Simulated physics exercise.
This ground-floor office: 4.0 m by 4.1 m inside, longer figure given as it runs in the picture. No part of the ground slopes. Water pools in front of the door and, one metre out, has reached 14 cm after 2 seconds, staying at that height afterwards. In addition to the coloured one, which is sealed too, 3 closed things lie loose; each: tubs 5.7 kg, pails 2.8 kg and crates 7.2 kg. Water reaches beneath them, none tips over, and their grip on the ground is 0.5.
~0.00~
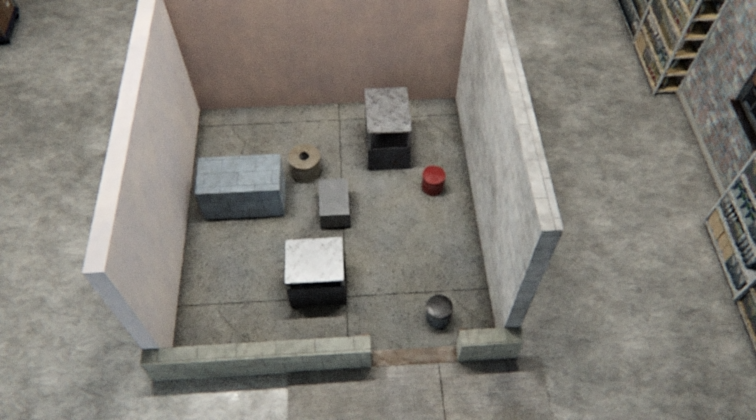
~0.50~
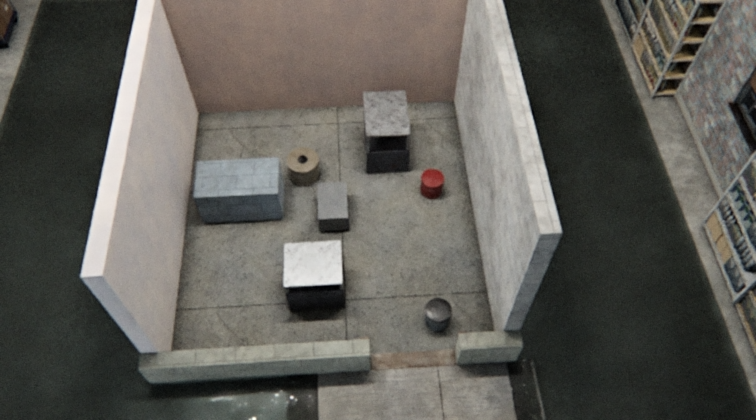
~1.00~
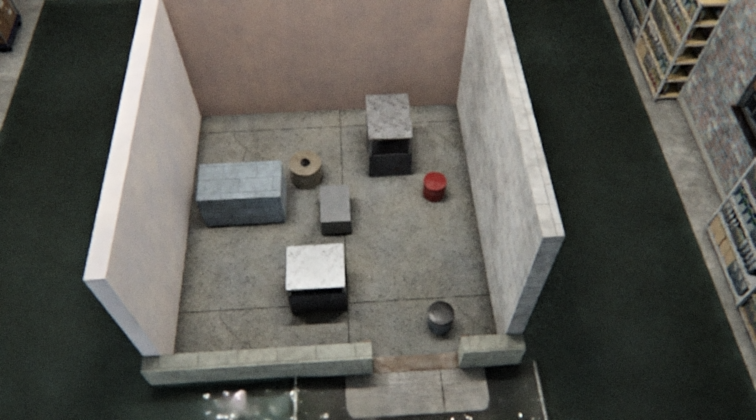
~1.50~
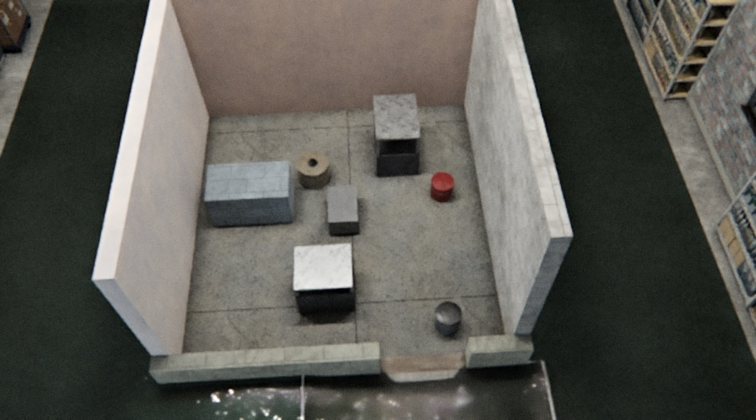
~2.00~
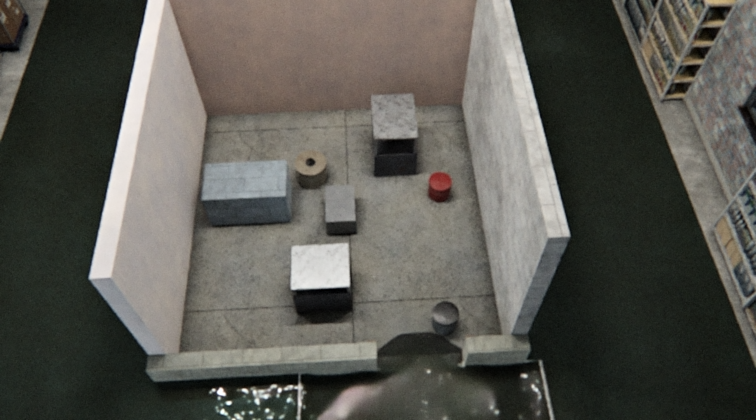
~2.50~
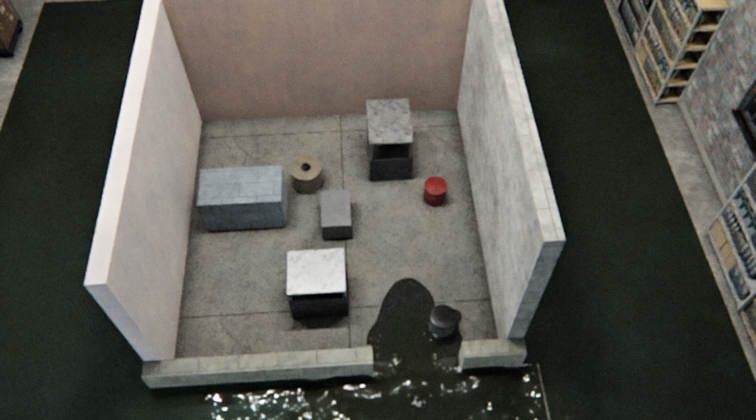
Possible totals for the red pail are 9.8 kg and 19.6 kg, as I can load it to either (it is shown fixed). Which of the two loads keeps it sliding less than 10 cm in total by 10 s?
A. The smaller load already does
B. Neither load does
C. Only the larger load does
Option A: The smaller load already does.
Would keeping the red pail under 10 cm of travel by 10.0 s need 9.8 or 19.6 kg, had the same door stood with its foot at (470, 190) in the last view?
Result: The heavier mass is required.
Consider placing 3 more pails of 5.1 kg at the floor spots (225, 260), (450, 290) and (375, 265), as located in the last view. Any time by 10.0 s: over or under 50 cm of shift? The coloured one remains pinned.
Listed in turn, they go beneath the bar, over the bar, over the bar.
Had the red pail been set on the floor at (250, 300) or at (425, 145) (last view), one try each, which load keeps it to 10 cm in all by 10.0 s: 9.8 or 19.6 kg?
For the first start the lighter one suffices; for the second the lighter one suffices.
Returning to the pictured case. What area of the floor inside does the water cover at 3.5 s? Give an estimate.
Wet area: Approx. 4.0 m2.
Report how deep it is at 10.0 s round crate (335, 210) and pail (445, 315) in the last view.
I'd put it at 3 cm and 6 cm respectively.
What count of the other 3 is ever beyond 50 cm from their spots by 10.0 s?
3 in all.
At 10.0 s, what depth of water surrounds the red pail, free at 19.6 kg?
Depth: Approx. 7 cm.
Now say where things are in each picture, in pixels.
The first frame shows the red pail at (434, 175) rests on the ground; 0.0 m2 under water; 0 of 4 have shifted.
The second frame shows the red pail at (433, 178), on the bottom; 0.0 m2 under water; 0 of 4 have shifted.
The third frame shows the red pail at (435, 181) rests on the ground; 0.0 m2 under water; 0 of 4 have shifted.
The fourth frame shows the red pail at (443, 181), on the bottom; water covers 0.0 m2; 0 of 4 have shifted.
The fifth frame shows the red pail at (440, 181), on the bottom; water covers 0.2 m2; 0 of 4 have shifted.
The sixth frame shows the red pail at (436, 185) rests on the ground; water covers 0.8 m2; 0 of 4 have shifted.
After 3.5 s the red pail would be 0 cm from its start with 9.8 kg and 0 cm from its start with 19.6 kg; 0 cm of water round it then.
After 4.5 s the red pail would be 0 cm from its start with 9.8 kg and 0 cm from its start with 19.6 kg; 4 cm of water round it then.
After 7.0 s the red pail would be 0 cm from its start with 9.8 kg and 0 cm from its start with 19.6 kg; 6 cm of water round it then.
After 10.0 s the red pail would be 0 cm from its start with 9.8 kg and 0 cm from its start with 19.6 kg; 7 cm of water round it then.
